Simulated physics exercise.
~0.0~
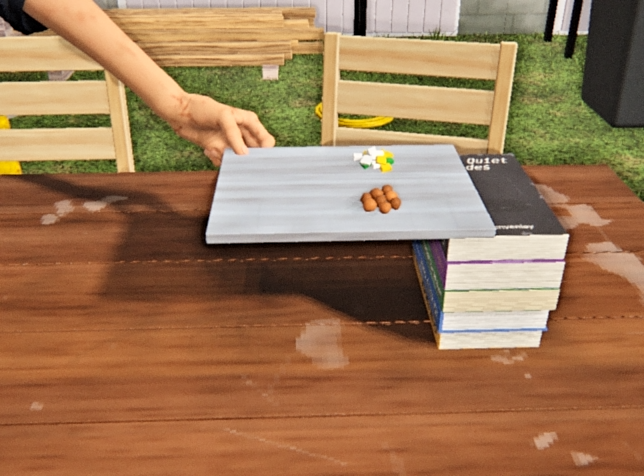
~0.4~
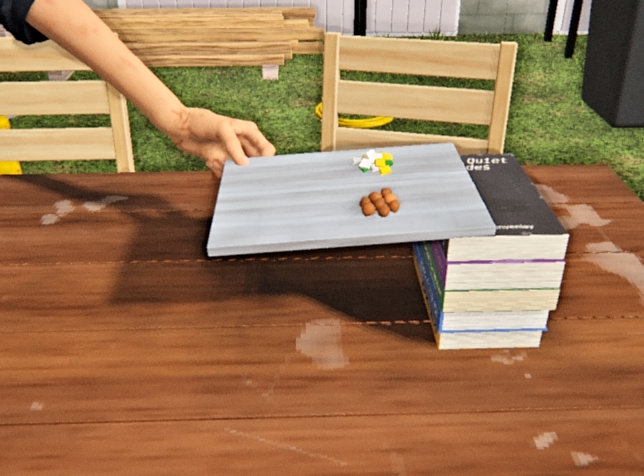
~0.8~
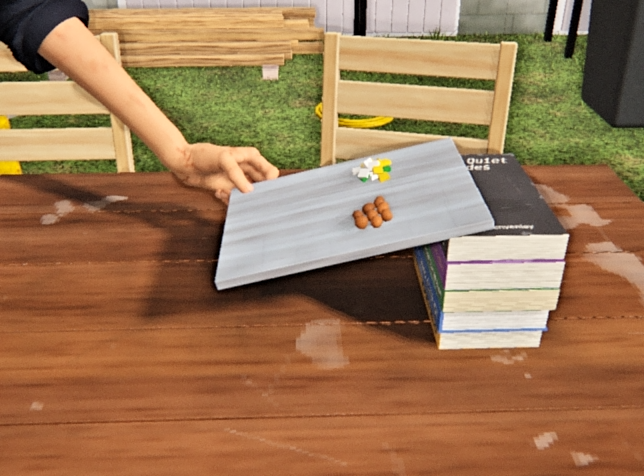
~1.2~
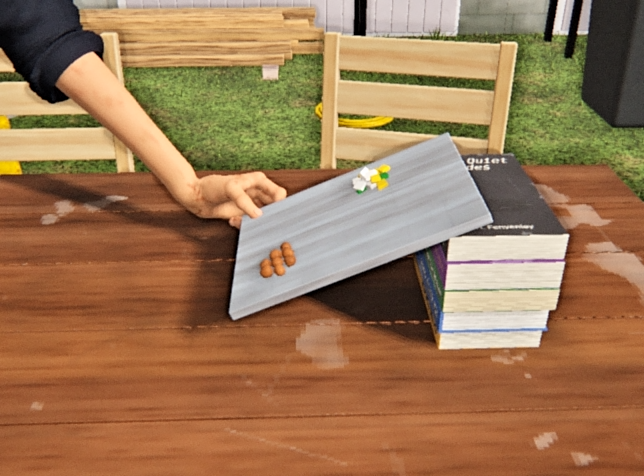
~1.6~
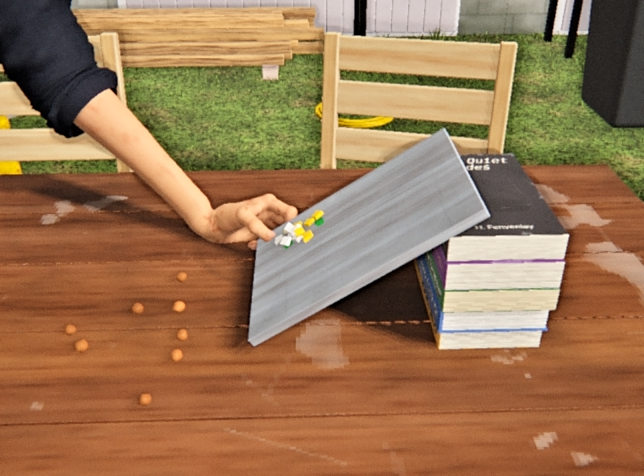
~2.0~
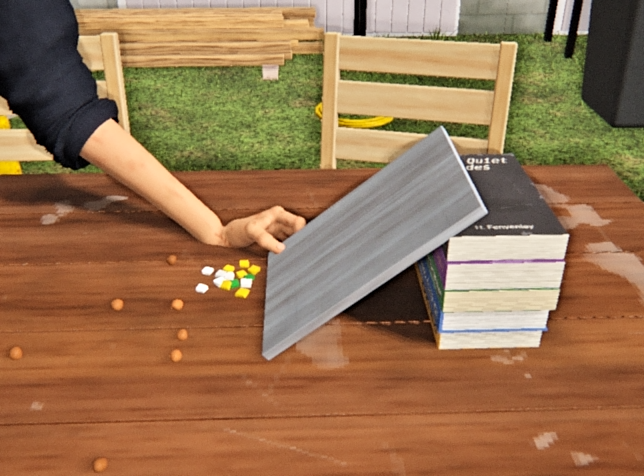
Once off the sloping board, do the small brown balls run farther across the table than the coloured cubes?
Yes, the brown balls roll away to the left and spread out across the table, while the white, yellow and green cubes end up clustered close to the foot of the board.
Garden table with a hand lowering one end of a book-propped board, brown balls rolling off left, coloured cubes sliding less far.
